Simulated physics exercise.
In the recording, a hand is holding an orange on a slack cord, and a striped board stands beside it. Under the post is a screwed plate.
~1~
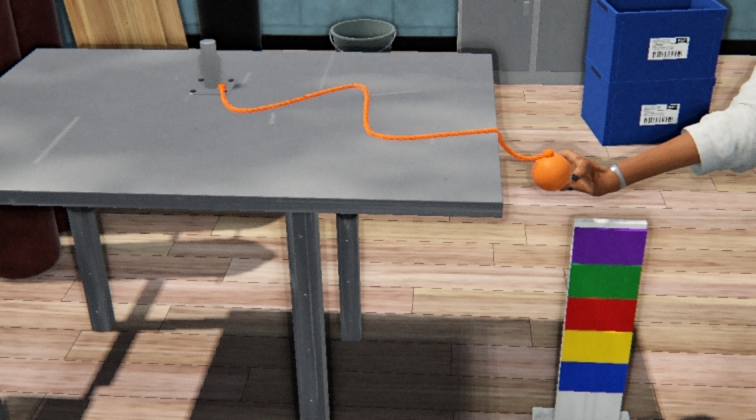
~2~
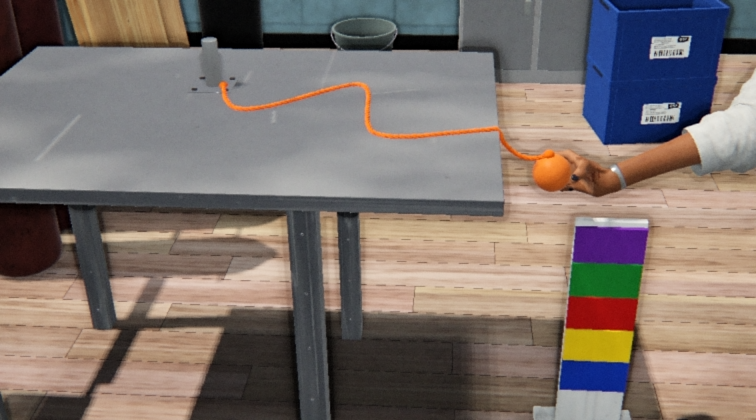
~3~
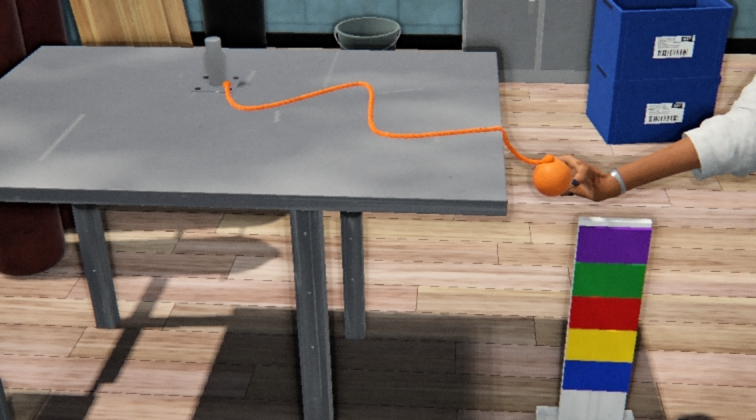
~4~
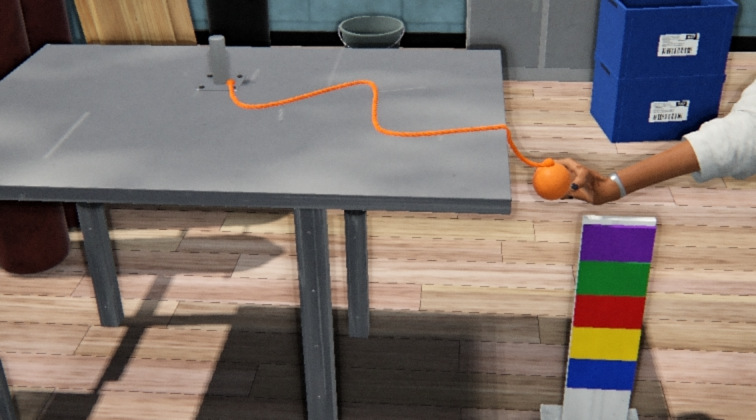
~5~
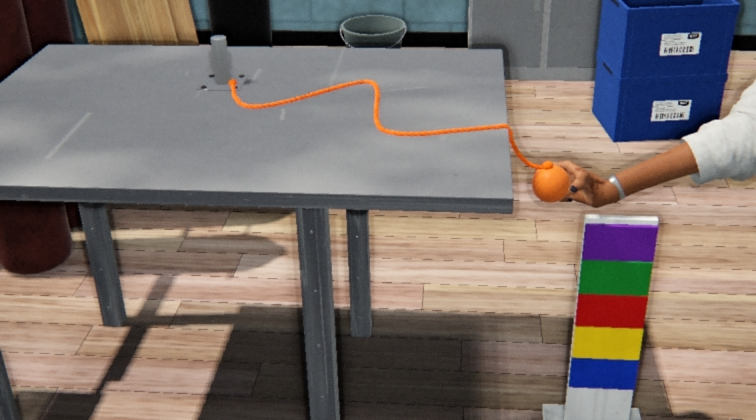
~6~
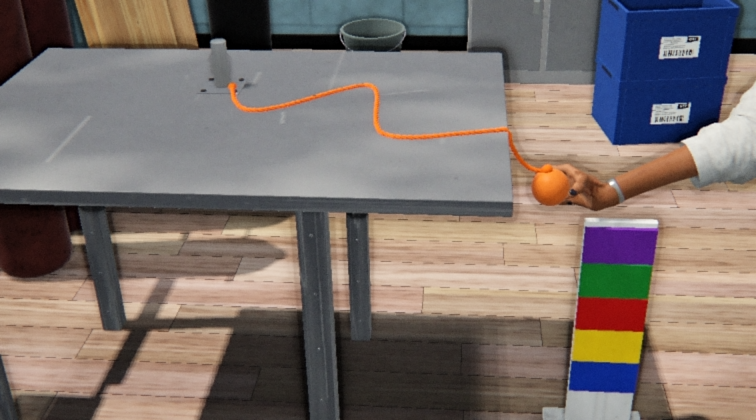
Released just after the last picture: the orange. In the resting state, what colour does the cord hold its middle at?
Its middle is held at yellow.
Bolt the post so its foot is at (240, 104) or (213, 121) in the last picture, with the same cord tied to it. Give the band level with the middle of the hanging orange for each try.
For the first it would be blue, for the second blue.
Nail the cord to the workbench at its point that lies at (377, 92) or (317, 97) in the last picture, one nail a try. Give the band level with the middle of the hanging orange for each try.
Note: Try 1 green; try 2 red.
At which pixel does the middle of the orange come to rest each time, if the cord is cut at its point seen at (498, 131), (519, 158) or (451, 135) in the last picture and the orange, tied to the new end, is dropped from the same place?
First try near (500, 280), second near (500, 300), third near (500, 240).
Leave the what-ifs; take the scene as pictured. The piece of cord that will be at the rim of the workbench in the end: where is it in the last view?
That spot is roughly at (376, 115).
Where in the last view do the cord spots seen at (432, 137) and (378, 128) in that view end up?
Around (503, 205), then around (506, 149).
Soon after, orange near (535, 324); level with red.
After that, orange near (474, 318); level with yellow.
And then, orange near (507, 335); level with yellow.
In the end, orange near (494, 331); level with yellow. The yellow one.
